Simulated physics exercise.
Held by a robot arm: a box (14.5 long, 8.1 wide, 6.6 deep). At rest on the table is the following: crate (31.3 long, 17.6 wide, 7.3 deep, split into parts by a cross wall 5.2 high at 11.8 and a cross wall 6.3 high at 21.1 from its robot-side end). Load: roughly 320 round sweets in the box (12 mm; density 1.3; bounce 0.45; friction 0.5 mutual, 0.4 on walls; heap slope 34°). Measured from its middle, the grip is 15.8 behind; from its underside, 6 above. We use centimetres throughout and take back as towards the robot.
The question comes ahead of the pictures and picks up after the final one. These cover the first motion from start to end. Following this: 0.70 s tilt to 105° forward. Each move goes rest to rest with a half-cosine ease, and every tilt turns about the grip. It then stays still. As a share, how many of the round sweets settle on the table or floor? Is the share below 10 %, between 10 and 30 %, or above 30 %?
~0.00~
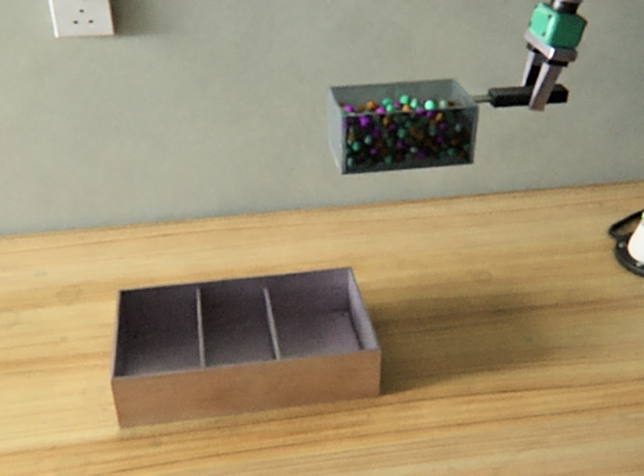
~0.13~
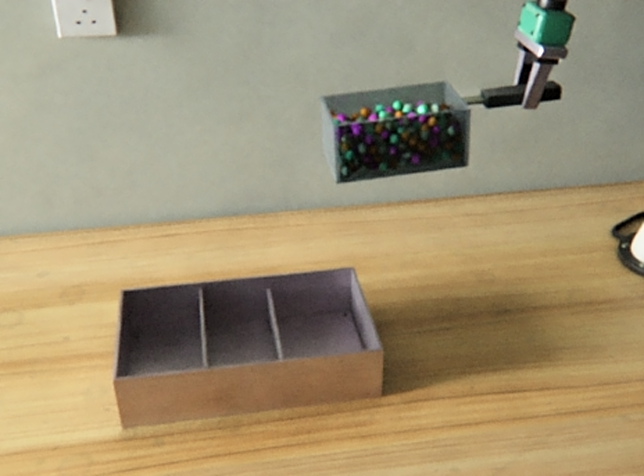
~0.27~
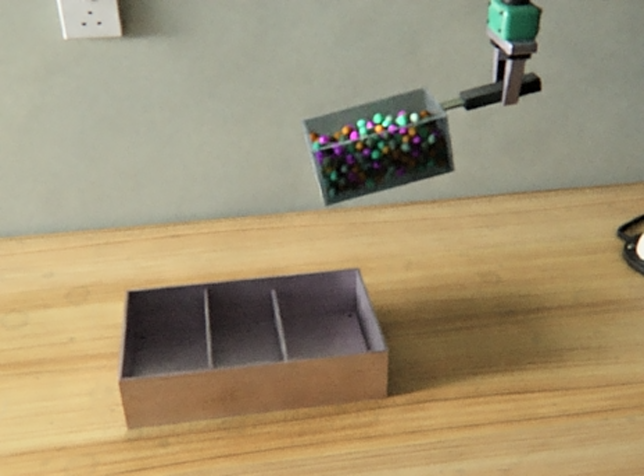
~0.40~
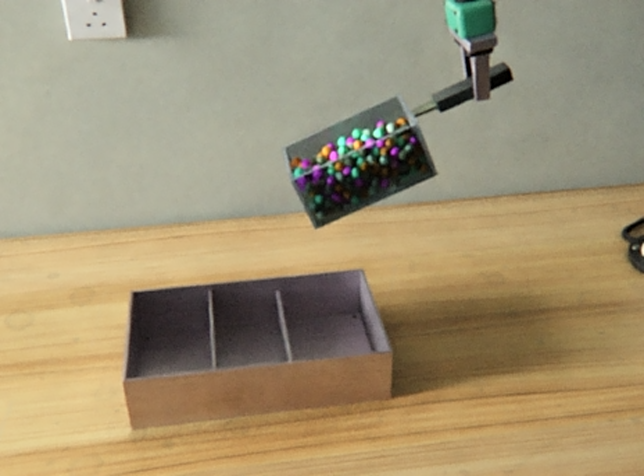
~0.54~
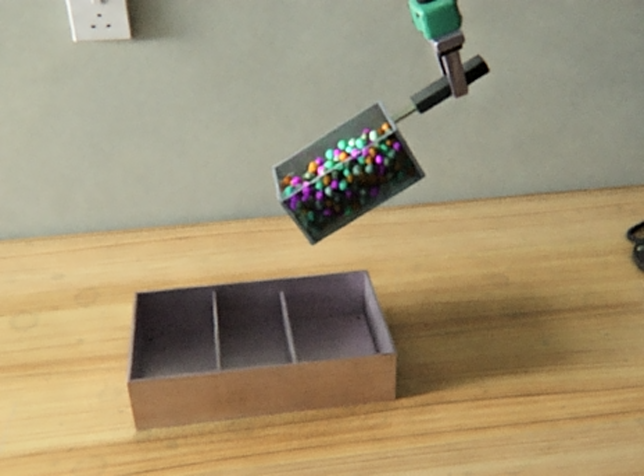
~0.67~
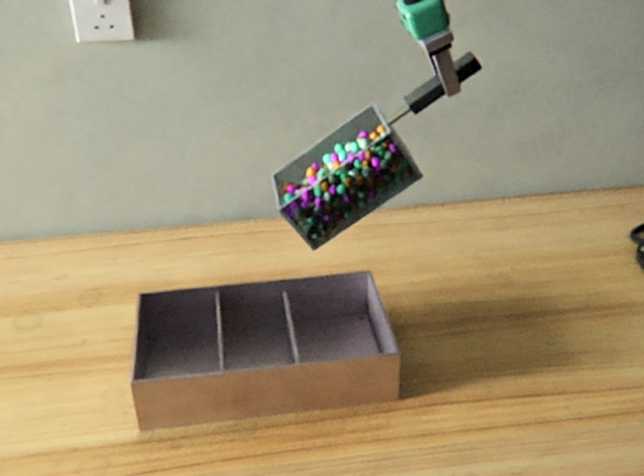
Above 30 %.
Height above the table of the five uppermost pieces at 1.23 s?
About 28 cm above the table.
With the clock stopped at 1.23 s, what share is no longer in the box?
So far, about 15 in a hundred parts are out.
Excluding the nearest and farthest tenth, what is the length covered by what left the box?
I'd put it near 12 cm.
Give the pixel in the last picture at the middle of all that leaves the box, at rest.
(429, 347).
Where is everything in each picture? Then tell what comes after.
In the first picture, the box floor at (399, 150), level; upper third of the load around (398, 118), from x 335 to 465, top at y 100; 325 in the box.
In the second picture, the box floor at (394, 155), tilted 3° forward; upper third of the load around (396, 123), from x 330 to 460, top at y 105.
In the third picture, the box floor at (381, 168), tilted 12° forward; upper third of the load around (395, 136), from x 315 to 440, top at y 115.
In the fourth picture, the box floor at (367, 182), tilted 22° forward; upper third of the load around (386, 146), from x 295 to 425, top at y 125.
In the fifth picture, the box floor at (360, 191), tilted 31° forward; upper third of the load around (377, 154), from x 290 to 410, top at y 130.
In the sixth picture, the box floor at (359, 194), tilted 34° forward; upper third of the load around (377, 157), from x 290 to 410, top at y 130; 325 in the box.
After 0.95 s, tilted 59° forward, highest piece 29 above the table; 325 in the box.
After 1.23 s, tilted 98° forward, highest piece 29 above the table; 272 in the box, 8 on the table or floor, 5 in the robot-side part, 40 in flight or on a rim.
After 1.57 s, tilted 105° forward, highest piece 22 above the table; 142 in the box, 135 on the table or floor, 5 in the robot-side part, 43 in flight or on a rim.
After 2.62 s, tilted 105° forward, highest piece 3 above the table; 320 on the table or floor, 5 in the robot-side part.
In the end, 320 on the table or floor, 5 in the robot-side part. That is 98 % on the table or floor.
